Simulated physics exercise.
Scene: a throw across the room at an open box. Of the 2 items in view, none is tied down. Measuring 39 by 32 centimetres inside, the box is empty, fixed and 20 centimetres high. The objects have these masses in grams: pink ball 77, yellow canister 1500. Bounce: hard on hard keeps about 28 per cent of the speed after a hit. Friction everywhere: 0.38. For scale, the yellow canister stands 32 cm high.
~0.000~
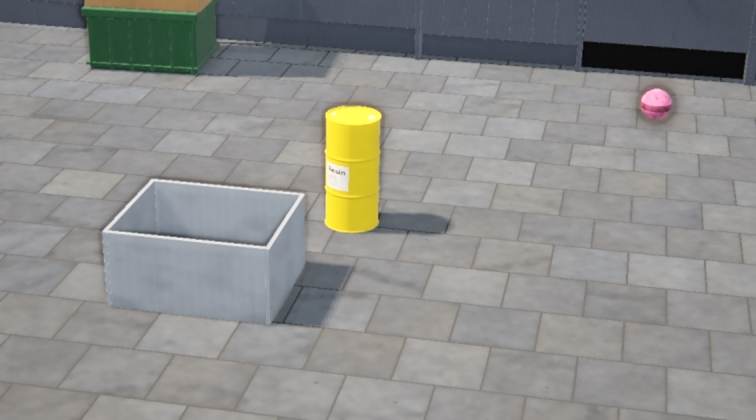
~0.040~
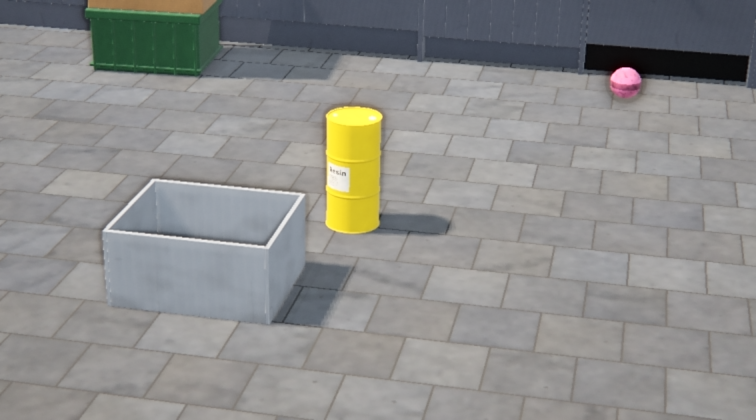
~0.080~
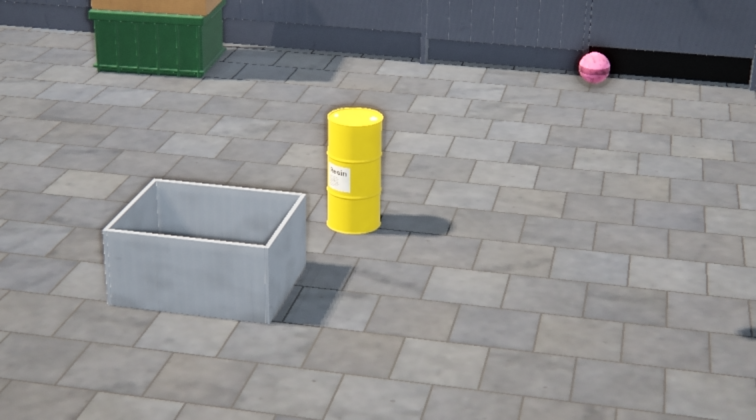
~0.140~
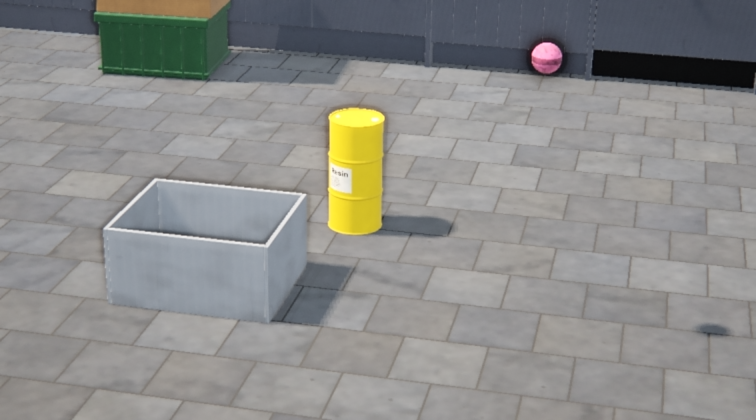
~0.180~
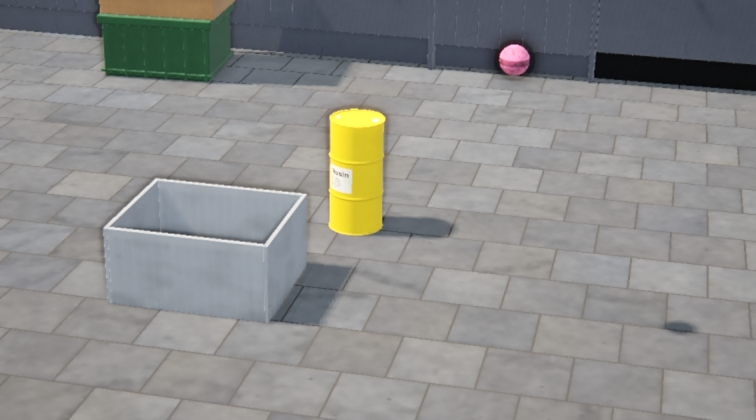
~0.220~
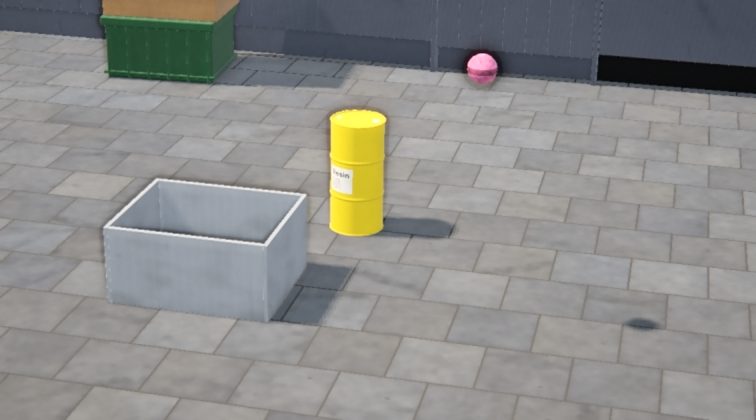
At the start, a pink ball is in the air at the upper right, with an open grey box at the lower left and a yellow canister standing near the middle. The ball travels left and rises, then levels off and begins to dip, while the box and canister stay in place.
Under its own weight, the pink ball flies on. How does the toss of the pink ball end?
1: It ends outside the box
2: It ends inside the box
It ends outside the box.
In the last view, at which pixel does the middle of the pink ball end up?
Rest point: Near (441, 302).
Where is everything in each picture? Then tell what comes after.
In the first picture, 105 cm from the box's middle; pink ball (656, 105); yellow canister (353, 170).
In the second picture, 98 cm from the box's middle; pink ball (626, 83); yellow canister (354, 170).
In the third picture, 91 cm from the box's middle; pink ball (595, 68); yellow canister (355, 171).
In the fourth picture, 81 cm from the box's middle; pink ball (547, 58); yellow canister (356, 172).
In the fifth picture, 74 cm from the box's middle; pink ball (515, 60); yellow canister (357, 172).
In the sixth picture, 67 cm from the box's middle; pink ball (483, 69); yellow canister (357, 173).
After 0.42 s, 32 cm from the box's middle; pink ball near (331, 204).
After 0.72 s, ball outside, 41 cm from the box's middle; pink ball near (368, 292).
At rest (2.6 s), ball outside, 60 cm from the box's middle; yellow canister in place, give or take 10 cm. Seen from the same camera at the end, pink ball near (441, 302).
